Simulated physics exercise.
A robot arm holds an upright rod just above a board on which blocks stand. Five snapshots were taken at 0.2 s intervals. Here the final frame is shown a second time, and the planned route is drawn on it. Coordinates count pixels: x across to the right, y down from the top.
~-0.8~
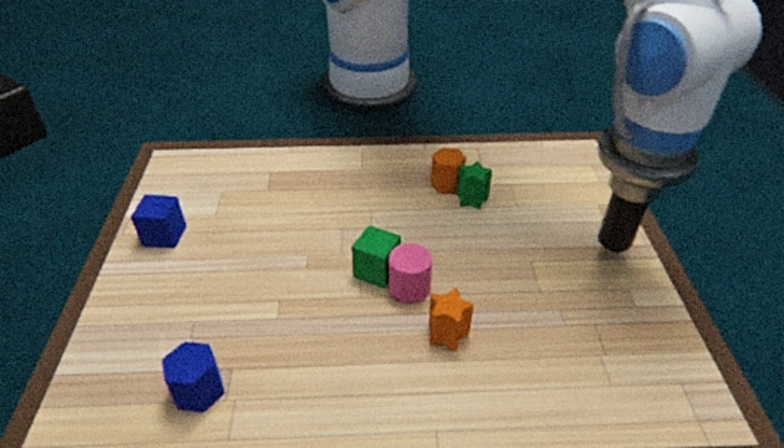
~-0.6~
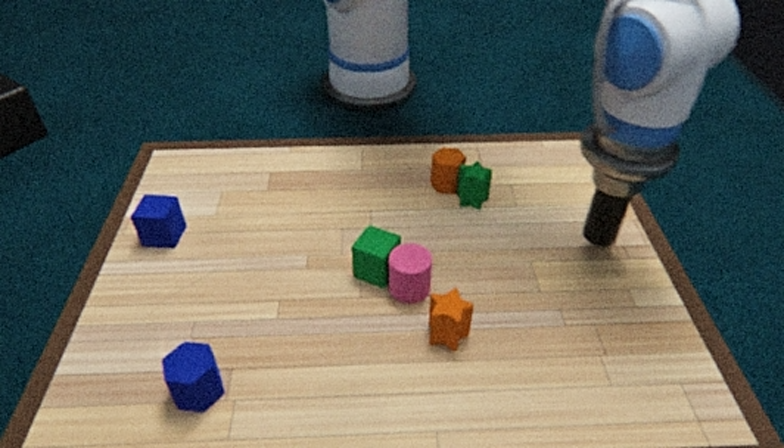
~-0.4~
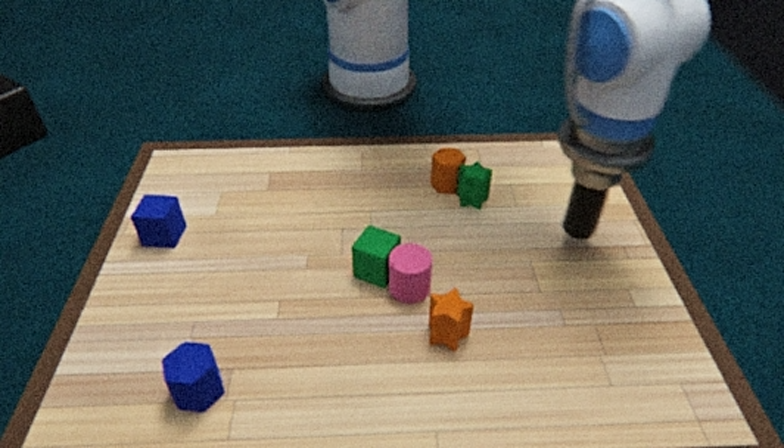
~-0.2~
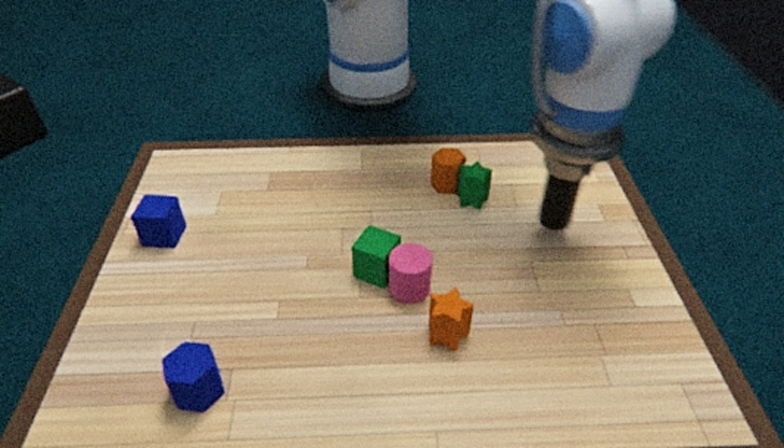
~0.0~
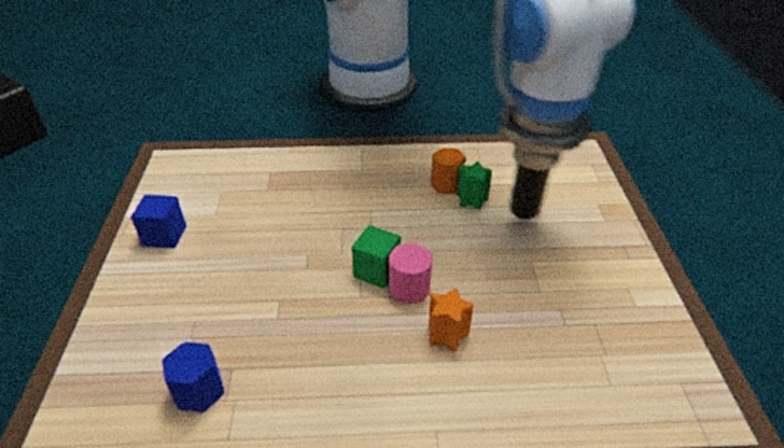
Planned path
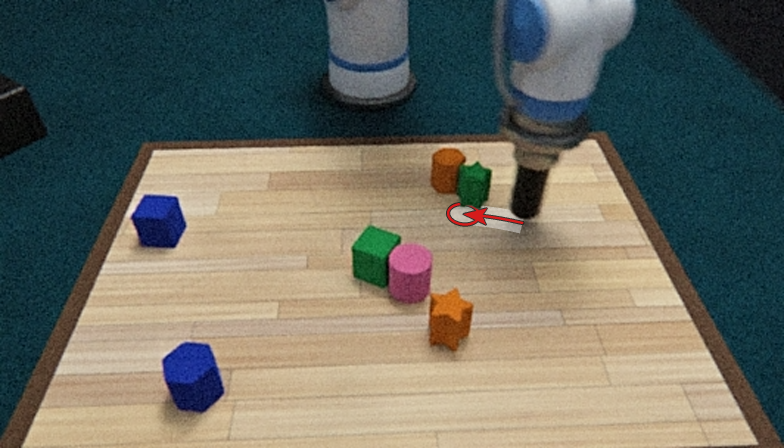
Robot arm moving a dark upright rod leftward across the right side of a wooden board, the coloured blocks staying still.
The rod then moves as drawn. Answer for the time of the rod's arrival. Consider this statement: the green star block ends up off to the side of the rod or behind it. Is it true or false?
The claim holds.
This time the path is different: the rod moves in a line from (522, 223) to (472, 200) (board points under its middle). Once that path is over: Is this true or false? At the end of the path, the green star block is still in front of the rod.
True
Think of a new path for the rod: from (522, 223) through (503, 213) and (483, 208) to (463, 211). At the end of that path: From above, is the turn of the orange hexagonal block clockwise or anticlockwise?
The orange hexagonal block rotates clockwise.
Drawn move, from (522, 223) by way of (503, 219) and (483, 216) to (464, 214).
The first path, step by step. Halfway along, rod (495, 205); nothing pushed yet.
At the end, rod (465, 202); orange hexagonal block (446, 152); green star block (464, 167), turned 55° clockwise.
